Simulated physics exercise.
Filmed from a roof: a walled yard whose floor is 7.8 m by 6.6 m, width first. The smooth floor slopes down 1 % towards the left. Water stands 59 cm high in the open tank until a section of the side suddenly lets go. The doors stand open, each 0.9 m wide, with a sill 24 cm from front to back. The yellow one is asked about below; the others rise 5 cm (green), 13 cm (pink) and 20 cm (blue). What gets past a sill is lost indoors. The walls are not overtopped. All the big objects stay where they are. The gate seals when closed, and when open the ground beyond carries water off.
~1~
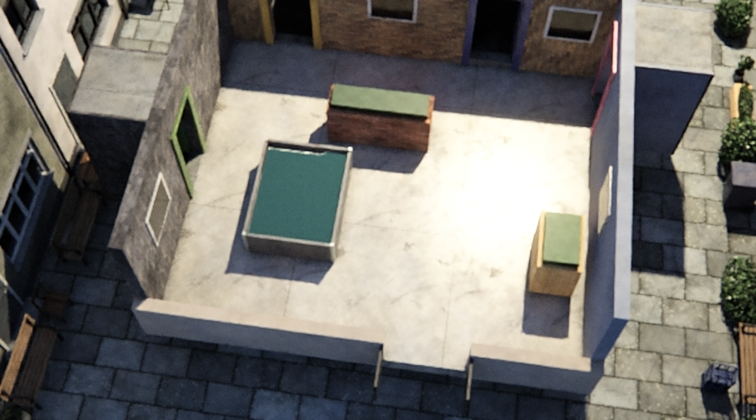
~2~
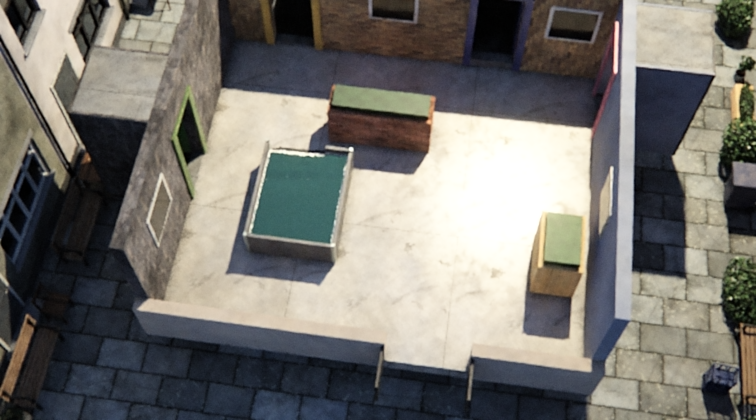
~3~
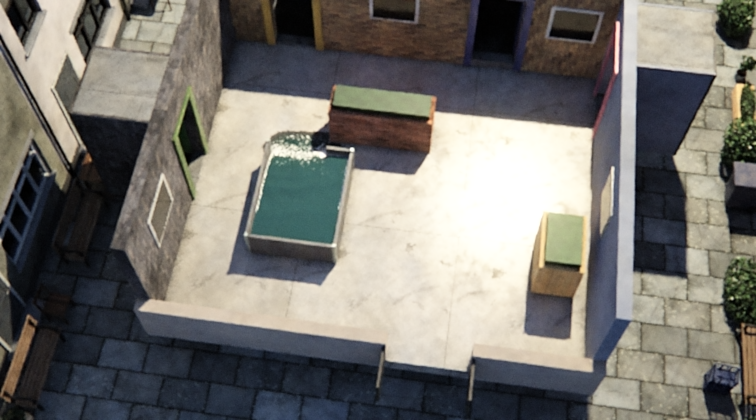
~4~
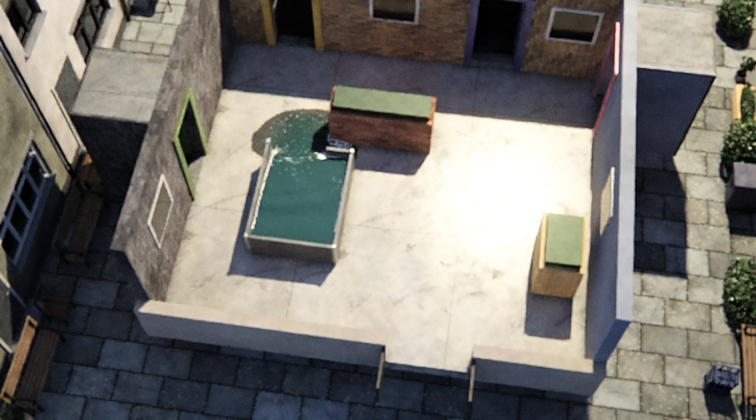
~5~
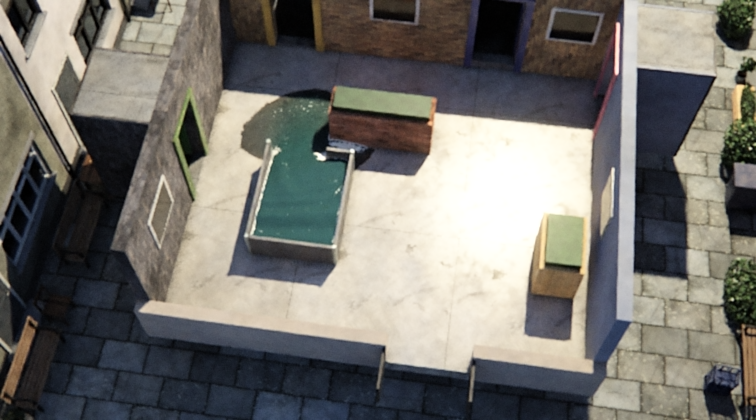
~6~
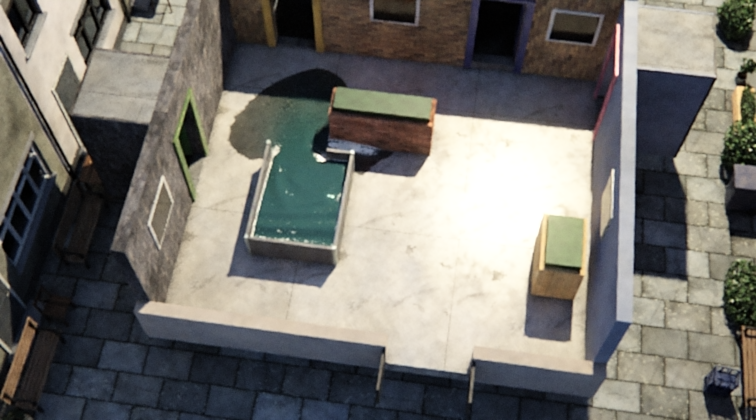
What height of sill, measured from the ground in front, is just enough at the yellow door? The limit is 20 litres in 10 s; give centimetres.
Close to 24 cm is just enough.
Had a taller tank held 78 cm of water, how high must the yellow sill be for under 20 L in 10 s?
Then roughly 33 cm.
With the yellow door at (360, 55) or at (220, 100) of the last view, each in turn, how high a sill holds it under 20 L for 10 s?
Roughly 16 and 13.5 cm.
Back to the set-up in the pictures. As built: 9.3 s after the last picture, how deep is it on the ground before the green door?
About 4.5 cm.
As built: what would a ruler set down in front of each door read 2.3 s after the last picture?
In cm: Green 1, pink 0, yellow 24, blue 2.
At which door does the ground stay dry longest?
Last comes the pink one.
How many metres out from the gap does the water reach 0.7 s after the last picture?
Roughly 3.2 m.
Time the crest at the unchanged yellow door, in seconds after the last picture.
Near 1.8 s.
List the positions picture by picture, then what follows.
The first frame shows the open tank at (299, 193) is whole and still, 59 cm deep; the yellow door at (291, 15) is dry.
In the second frame, water pours out on the far side and has run 0.2 m, to a hidden place; about 5 cm deep outside, 59 cm at the back.
In the third frame, the gap is on the far side, the front 0.7 m out at (317, 135); the back of the open tank holds 59 cm.
In the fourth frame, the front is at (307, 112), 1.3 m from the gap on the far side; 1.7 m2 of floor is wet, 59 cm left at the back.
In the fifth frame, the front is at (306, 93), 1.7 m from the gap on the far side; 2.6 m2 of floor is wet, 58 cm left at the back.
In the sixth frame, water pours out on the far side and has run 2.3 m, to (317, 72); about 6 cm deep outside, 51 cm at the back; 0.8 m in a straight line remain to the yellow door at (293, 18).
Then, 0.7 s after the last picture water covers 20 % of the floor, deepest (32 cm) near (295, 159); 15 cm at the yellow door, 23 litres in over its 6 cm sill.
Then, 2.3 s after the last picture water covers 25 % of the floor, deepest (28 cm) near (308, 60); 24 cm at the yellow door, 217 litres in over its 6 cm sill.
Then, 9.3 s after the last picture water covers 65 % of the floor, deepest (8 cm) near (173, 276); 6 cm at the yellow door, 385 litres in over its 6 cm sill.
At the yellow door as built, the water peaked near 26 cm, 1.9 s after the last picture.
With a sill of 20 cm, 51 litres would have come in within the 10 s; with 26.5 cm, 8 litres. So under 20 litres takes about 24 cm.
